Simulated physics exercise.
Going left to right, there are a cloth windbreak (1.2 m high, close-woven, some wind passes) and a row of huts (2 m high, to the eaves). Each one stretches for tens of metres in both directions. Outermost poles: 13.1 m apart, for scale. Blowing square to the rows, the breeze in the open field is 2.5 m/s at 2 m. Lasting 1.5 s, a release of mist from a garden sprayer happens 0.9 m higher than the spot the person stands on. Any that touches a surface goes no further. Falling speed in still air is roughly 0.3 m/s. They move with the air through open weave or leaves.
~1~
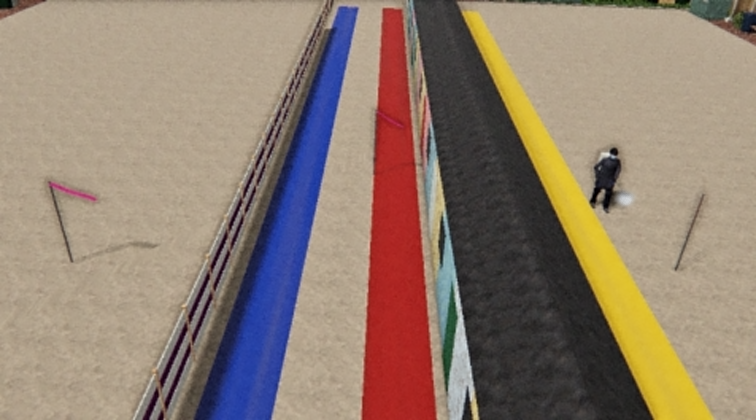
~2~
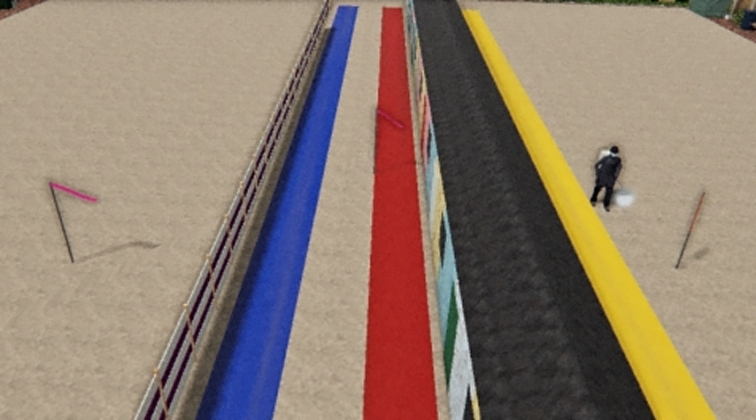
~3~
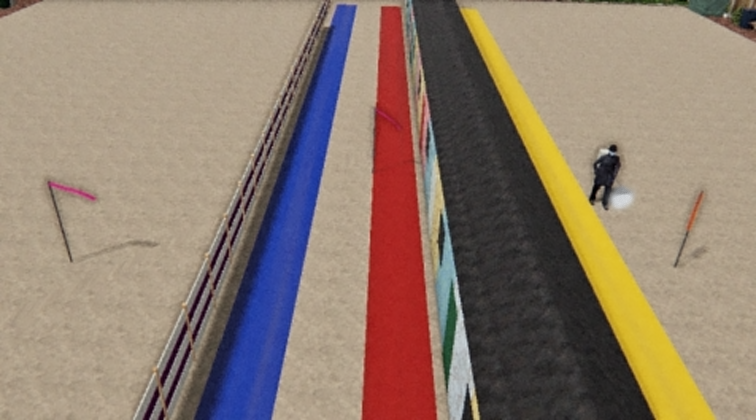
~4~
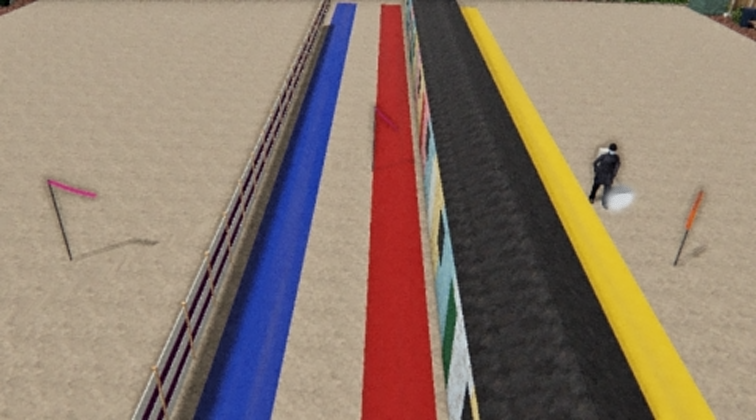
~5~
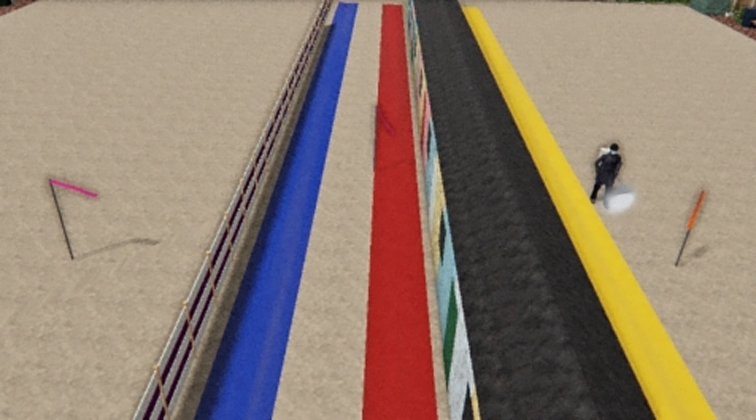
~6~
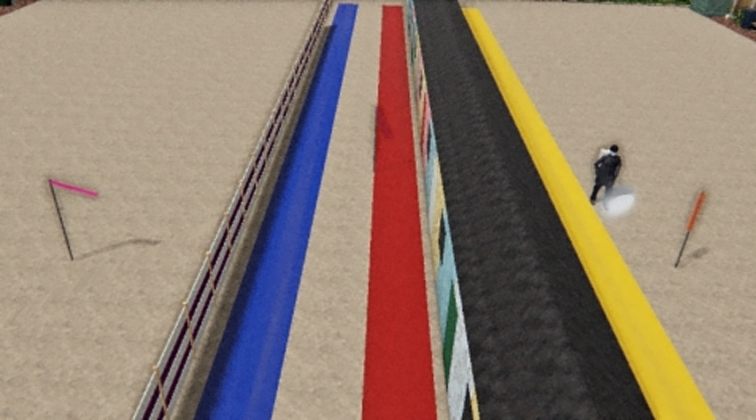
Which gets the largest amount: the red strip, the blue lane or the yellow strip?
Yellow.
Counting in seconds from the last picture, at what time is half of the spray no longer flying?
At about 3.5 s.
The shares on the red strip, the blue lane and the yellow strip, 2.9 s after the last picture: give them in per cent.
I'd put it near 0 % on red, 0 % on blue and 30 % on yellow.
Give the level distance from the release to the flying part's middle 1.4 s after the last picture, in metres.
Around 0.5 m.
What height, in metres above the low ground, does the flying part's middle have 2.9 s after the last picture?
Roughly 0.4 m up.
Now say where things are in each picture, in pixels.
The first picture shows the left ribbon ends at (96, 200), leaning 70 degrees to the right, the spray in the air spans x = 620 to 630 around y = 200 and it comes from (624, 196).
The second picture shows the right ribbon ends at (690, 231), hanging almost straight, the spray in the air spans x = 620 to 630 around y = 195, the yellow one passes (599, 263), the red one passes (397, 256) and the blue one passes (281, 251).
The third picture shows the inner ribbon ends at (400, 129), leaning 50 degrees to the right, the spray in the air spans x = 615 to 630 around y = 195 and the top of the row of huts crosses (485, 116).
The fourth picture shows the left ribbon ends at (96, 196), leaning 70 degrees to the right, the spray in the air spans x = 610 to 630 around y = 195, the yellow one passes (568, 204), the red one passes (395, 197) and the blue one passes (295, 194).
The fifth picture shows the right ribbon ends at (689, 229), hanging almost straight and the spray in the air spans x = 605 to 630 around y = 195.
The sixth picture shows the inner ribbon ends at (391, 137), leaning 30 degrees to the right, the spray in the air spans x = 605 to 630 around y = 200 and the top of the cloth windbreak crosses (247, 169).
Then, 1.4 s after the last picture, 5 % lies on the yellow strip, 0 % on the red strip and 0 % on the blue lane; 7 % has touched down or left; the middle of what still flies is 0.6 m above the low ground, near (606, 207).
Then, 2.9 s after the last picture, 30 % lies on the yellow strip, 0 % on the red strip and 0 % on the blue lane; 38 % has touched down or left; the middle of what still flies is 0.4 m above the low ground, near (593, 211).
Then, 6.9 s after the last picture, 74 % lies on the yellow strip, 0 % on the red strip and 0 % on the blue lane; 85 % has touched down or left; the middle of what still flies is 0.7 m above the low ground, near (572, 199).
Then, 18.9 s after the last picture, 80 % lies on the yellow strip, 0 % on the red strip and 0 % on the blue lane; 98 % has touched down or left.
Then, 43.9 s after the last picture, 81 % lies on the yellow strip, 0 % on the red strip and 0 % on the blue lane; 100 % has touched down or left.
